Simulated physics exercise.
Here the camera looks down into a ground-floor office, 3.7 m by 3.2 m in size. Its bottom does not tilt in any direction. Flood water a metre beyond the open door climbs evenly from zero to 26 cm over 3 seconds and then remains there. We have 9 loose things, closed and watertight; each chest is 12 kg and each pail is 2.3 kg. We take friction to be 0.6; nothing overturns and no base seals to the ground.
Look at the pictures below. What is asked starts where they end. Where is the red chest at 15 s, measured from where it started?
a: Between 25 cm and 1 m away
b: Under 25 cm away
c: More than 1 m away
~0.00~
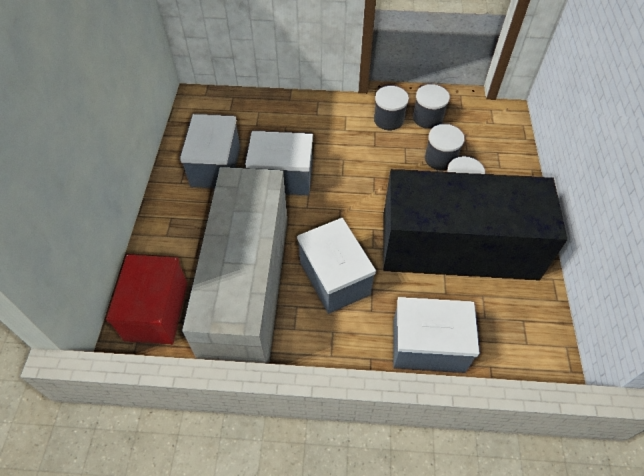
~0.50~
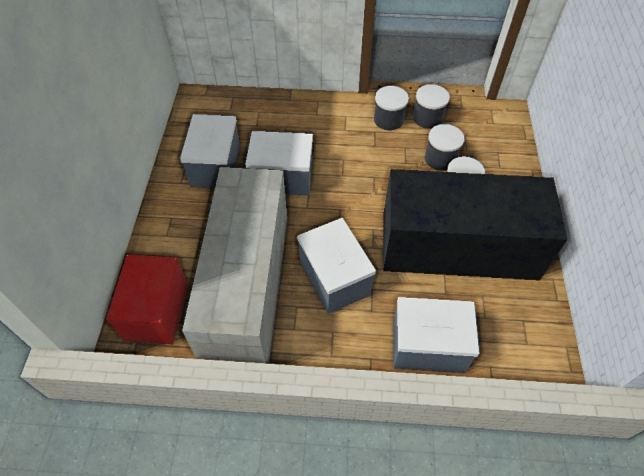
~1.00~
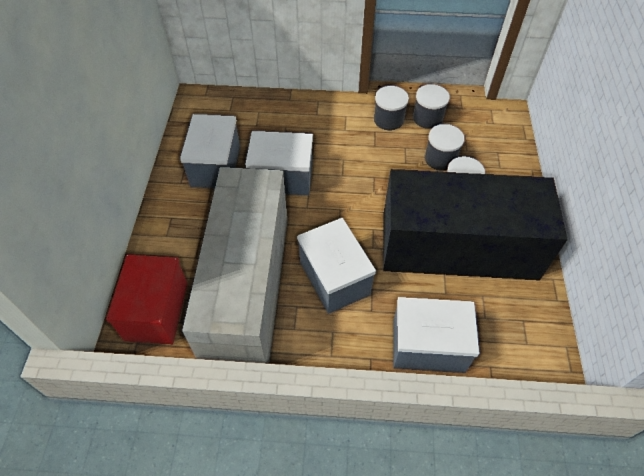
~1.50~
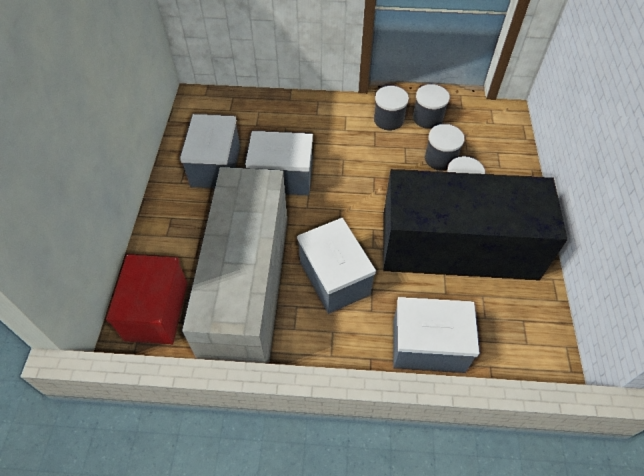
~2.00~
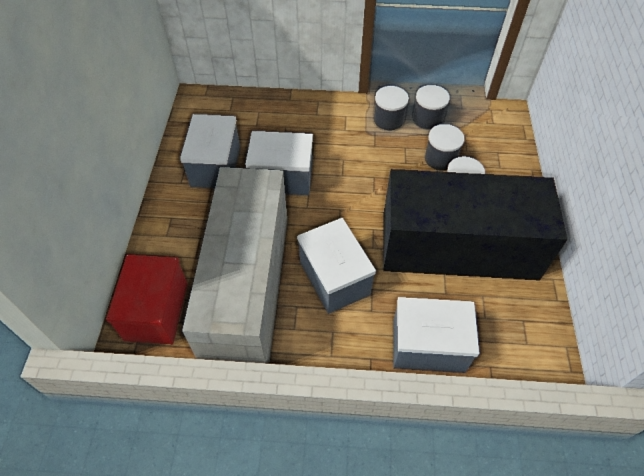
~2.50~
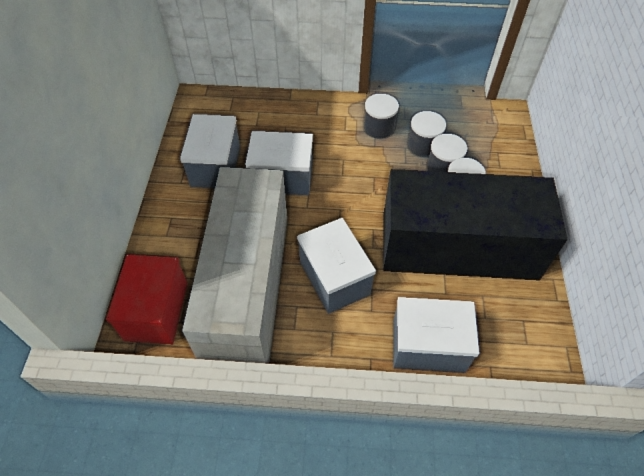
a, between 25 cm and 1 m away.
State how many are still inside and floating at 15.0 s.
9.
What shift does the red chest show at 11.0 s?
I'd put it at around 60 cm.
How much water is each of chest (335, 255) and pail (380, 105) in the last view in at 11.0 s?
First roughly 16 cm, second roughly 14 cm.
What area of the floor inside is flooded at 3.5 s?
Around 4.0 m2 of it.
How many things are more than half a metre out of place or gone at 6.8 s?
It comes to 8.
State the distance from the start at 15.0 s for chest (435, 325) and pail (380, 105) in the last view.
They've ended up 60 cm and 200 cm away, in that order.
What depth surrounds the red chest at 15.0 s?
20 cm or so.
After 3.5 s the red chest is near (143, 287), 0.0 m from its start, aground; 3 afloat.
After 6.8 s the red chest is near (147, 286), 0.0 m from its start, aground; 8 afloat.
After 11.0 s the red chest is near (151, 207), 0.7 m from its start, afloat; 9 afloat.
After 15.0 s the red chest is near (151, 212), 0.6 m from its start, afloat; 9 afloat.
